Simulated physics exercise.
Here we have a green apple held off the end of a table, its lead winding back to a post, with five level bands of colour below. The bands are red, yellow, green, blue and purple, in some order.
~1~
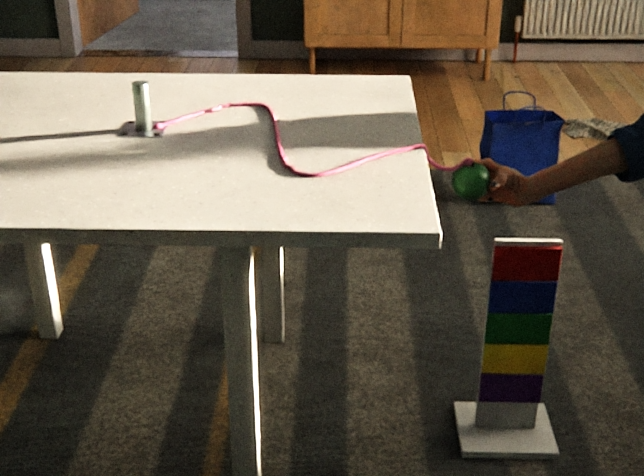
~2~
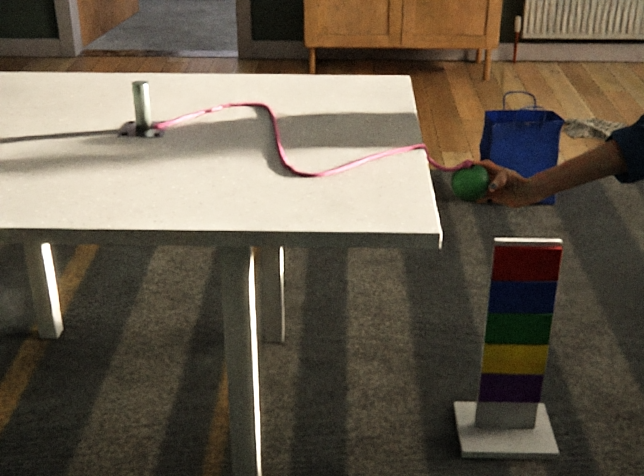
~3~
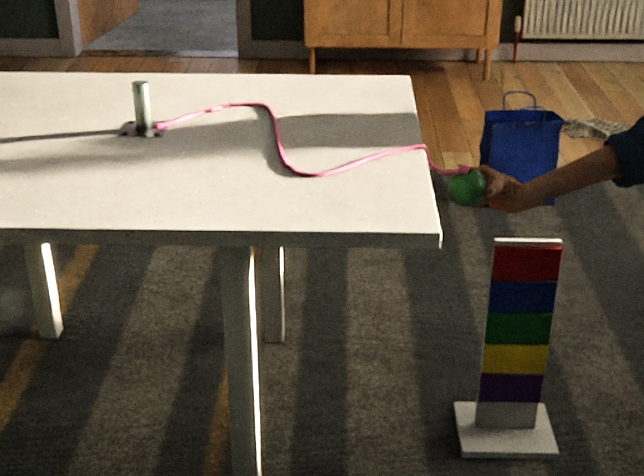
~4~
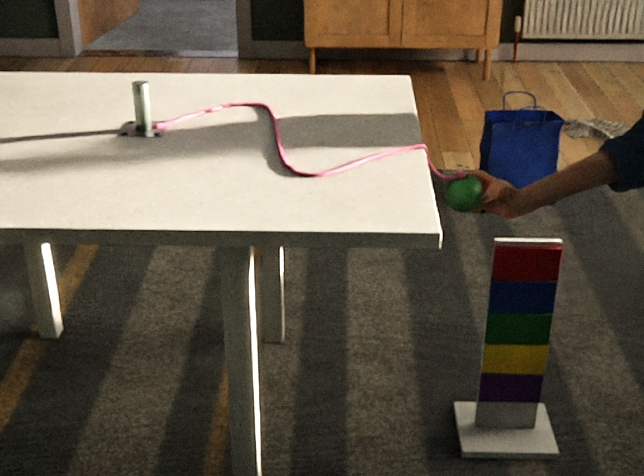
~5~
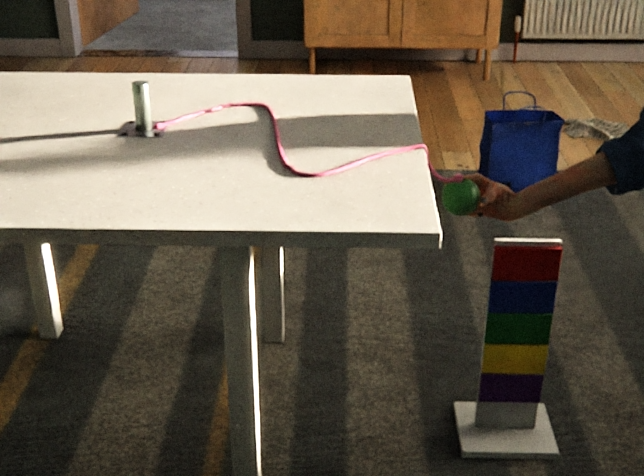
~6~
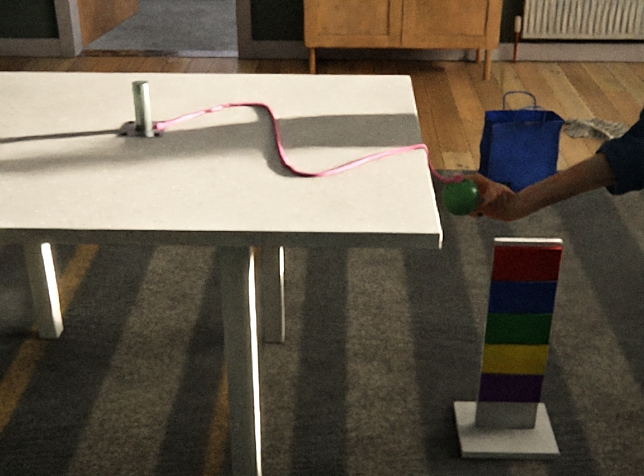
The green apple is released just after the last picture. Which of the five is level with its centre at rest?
The purple one.
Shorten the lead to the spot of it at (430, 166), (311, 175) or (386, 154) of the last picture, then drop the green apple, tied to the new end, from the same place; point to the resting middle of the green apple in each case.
The places are (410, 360), (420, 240) and (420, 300).
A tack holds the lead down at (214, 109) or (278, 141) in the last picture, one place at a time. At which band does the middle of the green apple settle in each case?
Try by try: Yellow; blue.
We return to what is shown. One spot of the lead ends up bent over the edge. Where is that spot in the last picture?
Near (280, 149).
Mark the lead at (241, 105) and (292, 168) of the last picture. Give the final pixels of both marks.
At (270, 130), then (421, 182).
Soon after, apple near (411, 351); level with yellow.
Then, apple near (407, 363); level with purple.
At rest, apple near (405, 366); level with purple. The lead holds its middle at purple.
